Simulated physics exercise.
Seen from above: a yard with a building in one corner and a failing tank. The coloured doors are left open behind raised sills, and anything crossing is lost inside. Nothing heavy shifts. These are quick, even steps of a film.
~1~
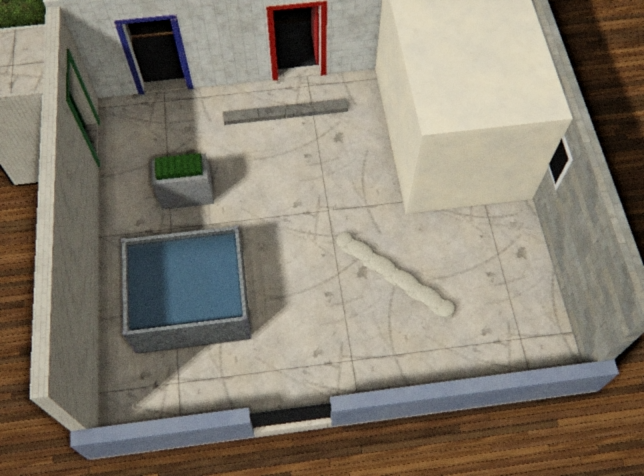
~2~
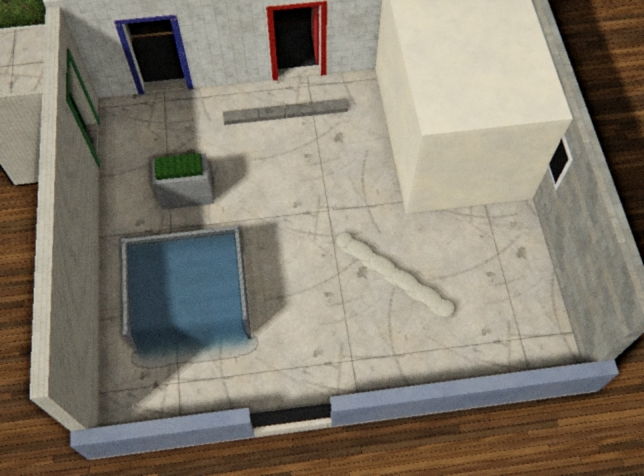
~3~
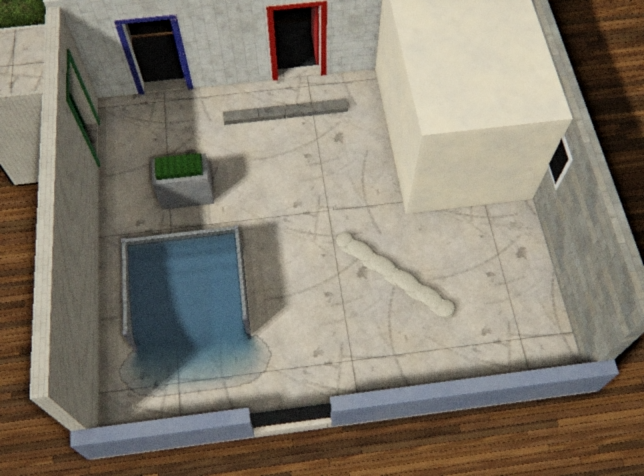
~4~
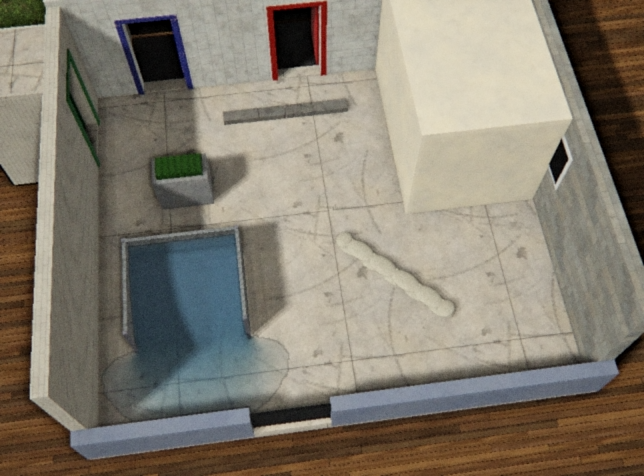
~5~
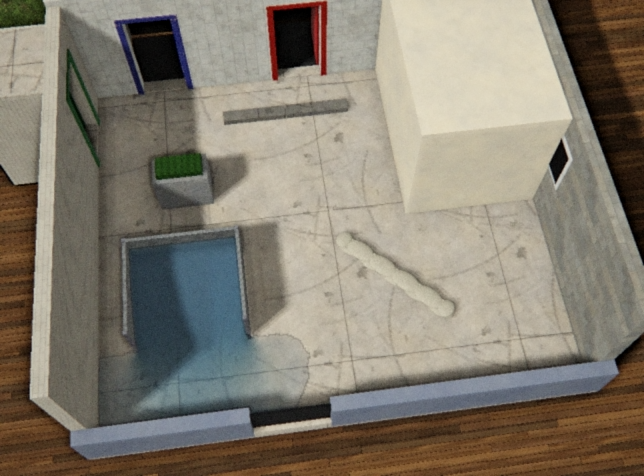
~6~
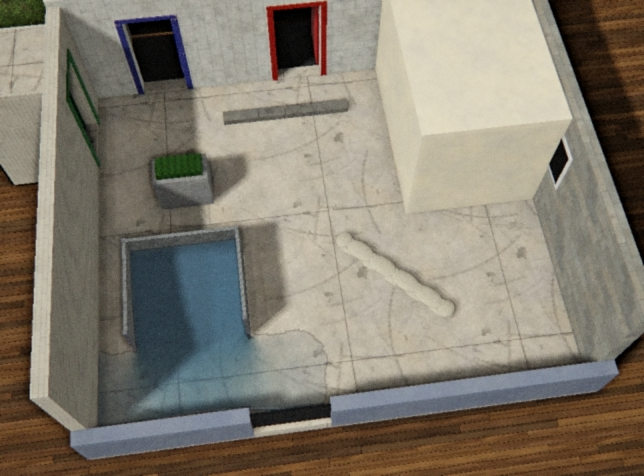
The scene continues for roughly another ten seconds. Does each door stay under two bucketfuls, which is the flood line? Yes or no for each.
Green door - yes, stays under; red door - yes, stays under; blue door - no, it floods.
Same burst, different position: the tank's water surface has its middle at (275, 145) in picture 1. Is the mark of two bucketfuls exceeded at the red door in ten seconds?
Honestly, the red door never reaches the line.
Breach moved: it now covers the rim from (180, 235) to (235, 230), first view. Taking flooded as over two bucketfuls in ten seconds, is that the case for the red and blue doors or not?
Well, the red crosses the threshold, and the blue crosses the threshold.
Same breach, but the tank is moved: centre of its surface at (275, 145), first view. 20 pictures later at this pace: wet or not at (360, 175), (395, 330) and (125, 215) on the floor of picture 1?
Result: Spared; inundated; spared.
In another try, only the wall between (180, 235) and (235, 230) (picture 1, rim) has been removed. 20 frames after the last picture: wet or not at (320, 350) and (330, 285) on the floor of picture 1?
Respectively, left dry and left dry.
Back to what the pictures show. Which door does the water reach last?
That would be the door marked red.
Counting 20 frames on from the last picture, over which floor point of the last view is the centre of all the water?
Centre point: Around (257, 320).
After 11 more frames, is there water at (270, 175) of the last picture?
Lab note - point status: Unflooded.
A moment on, water covers 15 % of the floor; the green door not reached, the red door not reached, the blue door not reached.
Next, water covers 30 % of the floor; the green door not reached, the red door not reached, the blue door not reached.
Then, water covers 50 % of the floor; the green door wet at the sill, nothing in, the red door not reached, the blue door wet at the sill, nothing in.
Later, water covers 75 % of the floor; the green door wet at the sill, nothing in, the red door wet at the sill, nothing in, the blue door over two buckets in.
In the end, water covers 95 % of the floor; the green door wet at the sill, nothing in, the red door under two buckets in, the blue door over two buckets in.
